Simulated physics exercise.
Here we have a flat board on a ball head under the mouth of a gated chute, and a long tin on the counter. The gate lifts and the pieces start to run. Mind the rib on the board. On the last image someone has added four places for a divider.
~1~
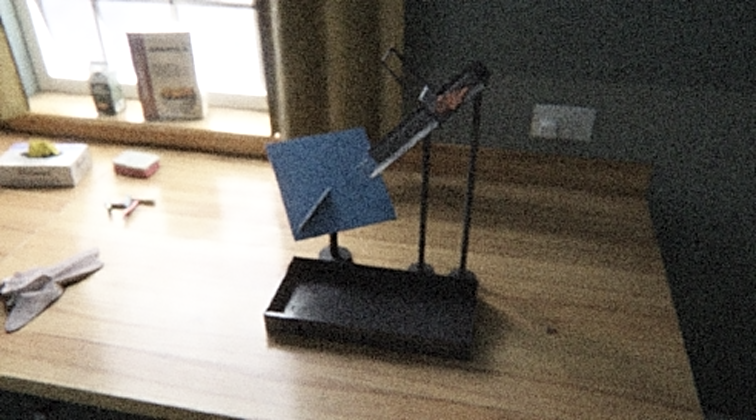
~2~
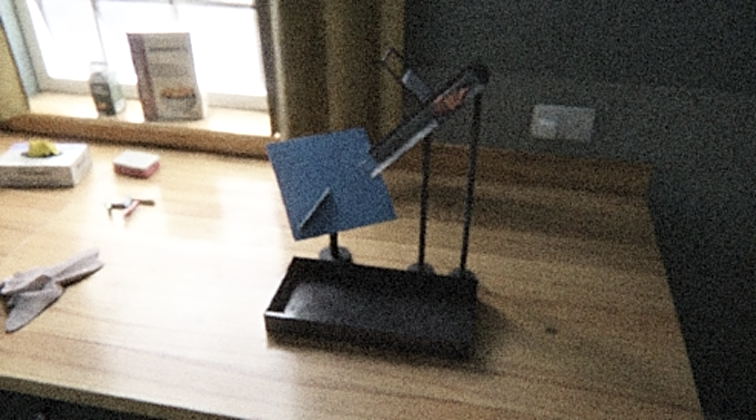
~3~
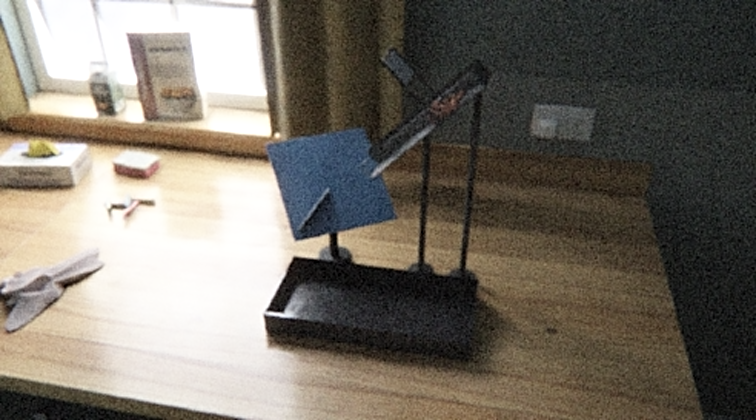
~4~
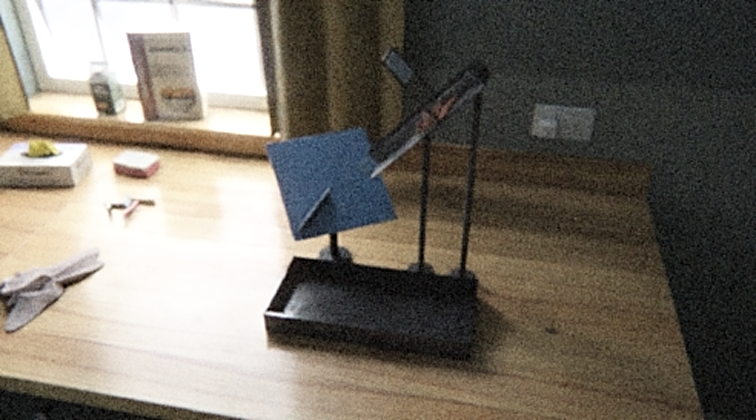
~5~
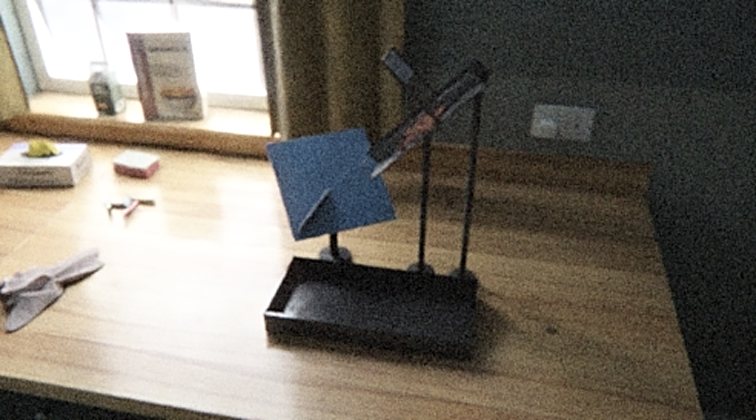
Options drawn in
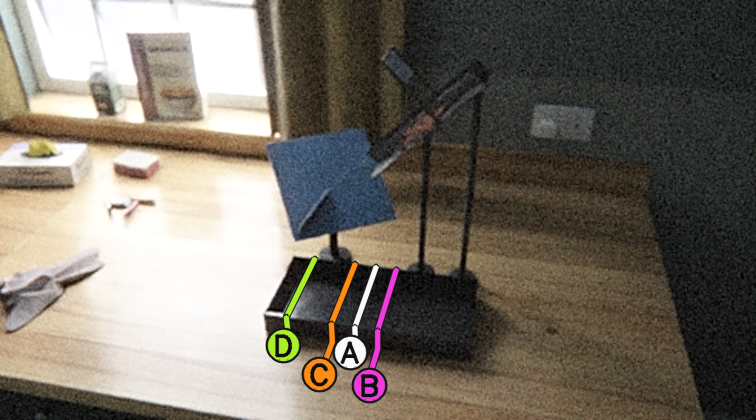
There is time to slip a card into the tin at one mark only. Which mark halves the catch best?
C works best here.
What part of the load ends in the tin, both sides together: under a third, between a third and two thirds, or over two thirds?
Over two thirds.
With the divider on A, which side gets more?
Left.
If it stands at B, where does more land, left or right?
More lands on the left.
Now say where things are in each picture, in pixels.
Load behind the gate at (448, 101), clay pellets; lip of the chute at (375, 172), sloping fairly steeply, in the first frame.
Middle of the board at (331, 181), tilted fairly steeply; middle of its low edge at (348, 229); of its high edge at (316, 135), in the second frame.
Front corners of the tin at (263, 312) and (470, 343), empty; front of the load at (434, 116), in the third frame.
Middle of the load at (437, 117); its front at (418, 129), about a quarter of the way to the lip; rib from (329, 188) to (300, 227), in the fourth frame.
Middle of the load at (426, 126); its front at (399, 149), about half of the way to the lip, in the fifth frame.
On the marked copy, line A crosses the front rim at (355, 326); line B crosses the front rim at (377, 329); line C crosses the front rim at (331, 323); line D crosses the front rim at (286, 316).
With A, of what is caught, most on the left of the divider, a small part on the right.
With B, of what is caught, nearly all on the left of the divider, a small part on the right.
With C, of what is caught, about half on the left of the divider, about half on the right.
With D, of what is caught, a small part on the left of the divider, nearly all on the right.
